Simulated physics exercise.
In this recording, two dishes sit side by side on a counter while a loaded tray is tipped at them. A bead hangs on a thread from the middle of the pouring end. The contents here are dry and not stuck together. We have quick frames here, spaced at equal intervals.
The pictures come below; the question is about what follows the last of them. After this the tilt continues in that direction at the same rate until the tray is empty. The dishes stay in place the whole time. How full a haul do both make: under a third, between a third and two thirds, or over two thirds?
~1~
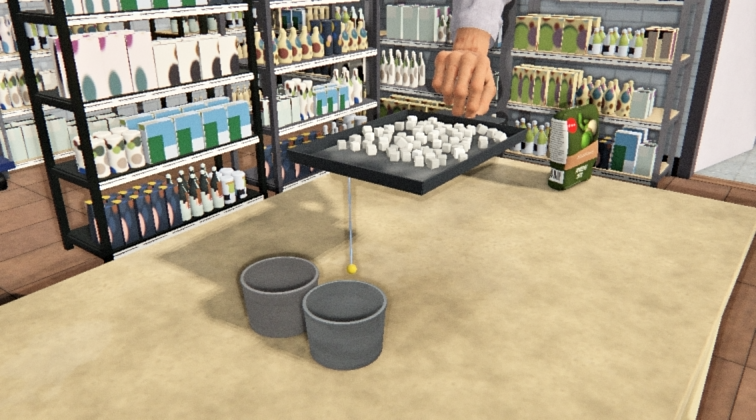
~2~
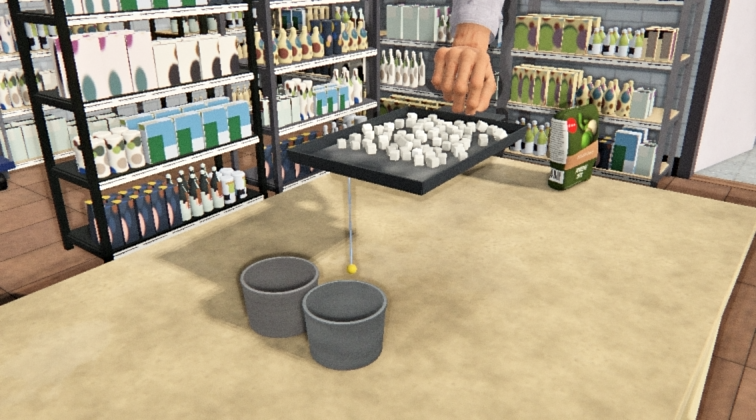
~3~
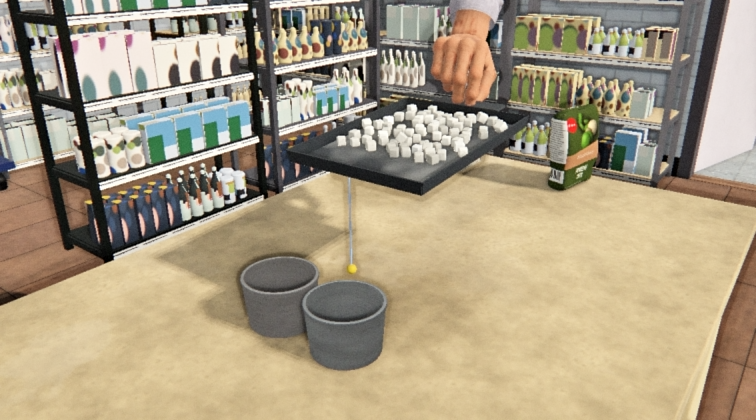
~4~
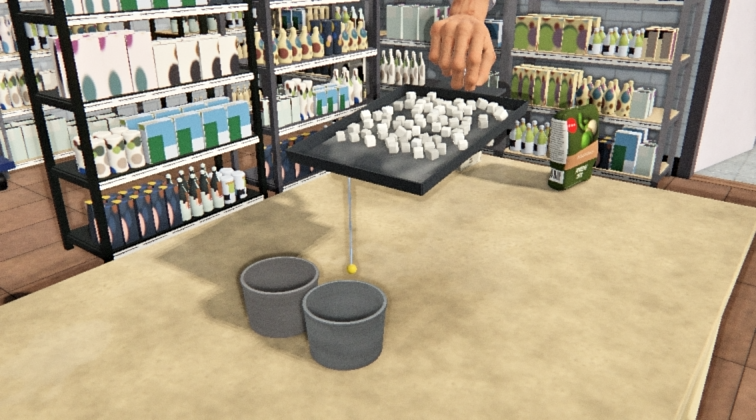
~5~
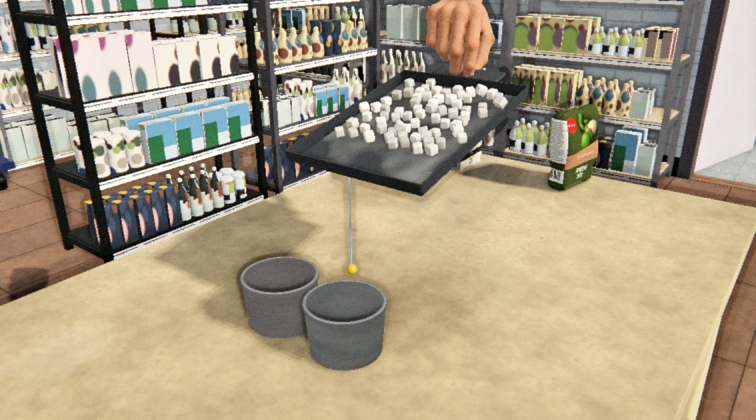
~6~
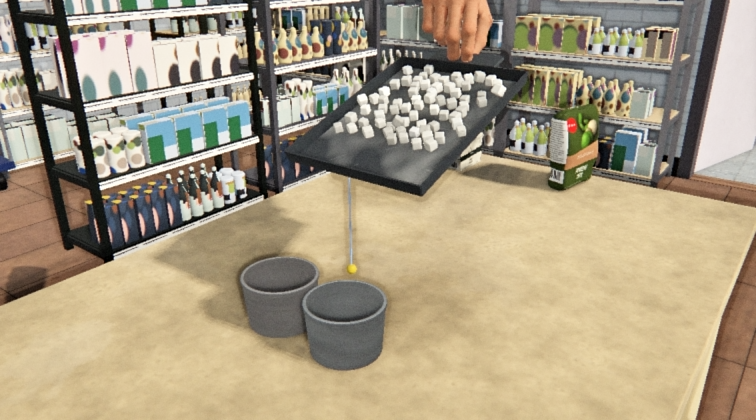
The dishes take a middle share, one third up to two thirds.
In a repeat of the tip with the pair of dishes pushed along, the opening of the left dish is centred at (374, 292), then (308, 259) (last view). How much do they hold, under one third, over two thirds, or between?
Under a third, then under a third.
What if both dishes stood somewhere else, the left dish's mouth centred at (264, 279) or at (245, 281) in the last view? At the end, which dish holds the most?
The one on the right side, and then the one on the right side.
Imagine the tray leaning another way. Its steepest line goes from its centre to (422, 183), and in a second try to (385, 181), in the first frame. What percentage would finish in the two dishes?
20 % and 30 %, roughly.
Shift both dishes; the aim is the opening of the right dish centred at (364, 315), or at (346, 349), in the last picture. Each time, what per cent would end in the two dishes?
First position: Some 80 %; second position: Some 30 %.
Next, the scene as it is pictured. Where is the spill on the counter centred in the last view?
Around (310, 398).
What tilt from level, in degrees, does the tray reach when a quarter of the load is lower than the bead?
105°, roughly.
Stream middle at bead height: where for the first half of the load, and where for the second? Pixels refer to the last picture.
Earlier half at (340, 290), later half at (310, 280).
Soon, tray tipped steeply; nearly all on the tray; a small part in the air.
A while on, tray tipped right over; most on the tray; a small part in the right dish; a stray few in the left dish; a small part outside both; a stray few in the air.
Towards the end, tray tipped past a quarter turn; about a third in the right dish; a small part in the left dish; about half outside both; a stray few in the air.
Finally, tray tipped past a quarter turn; about a third in the right dish; a small part in the left dish; about half outside both.
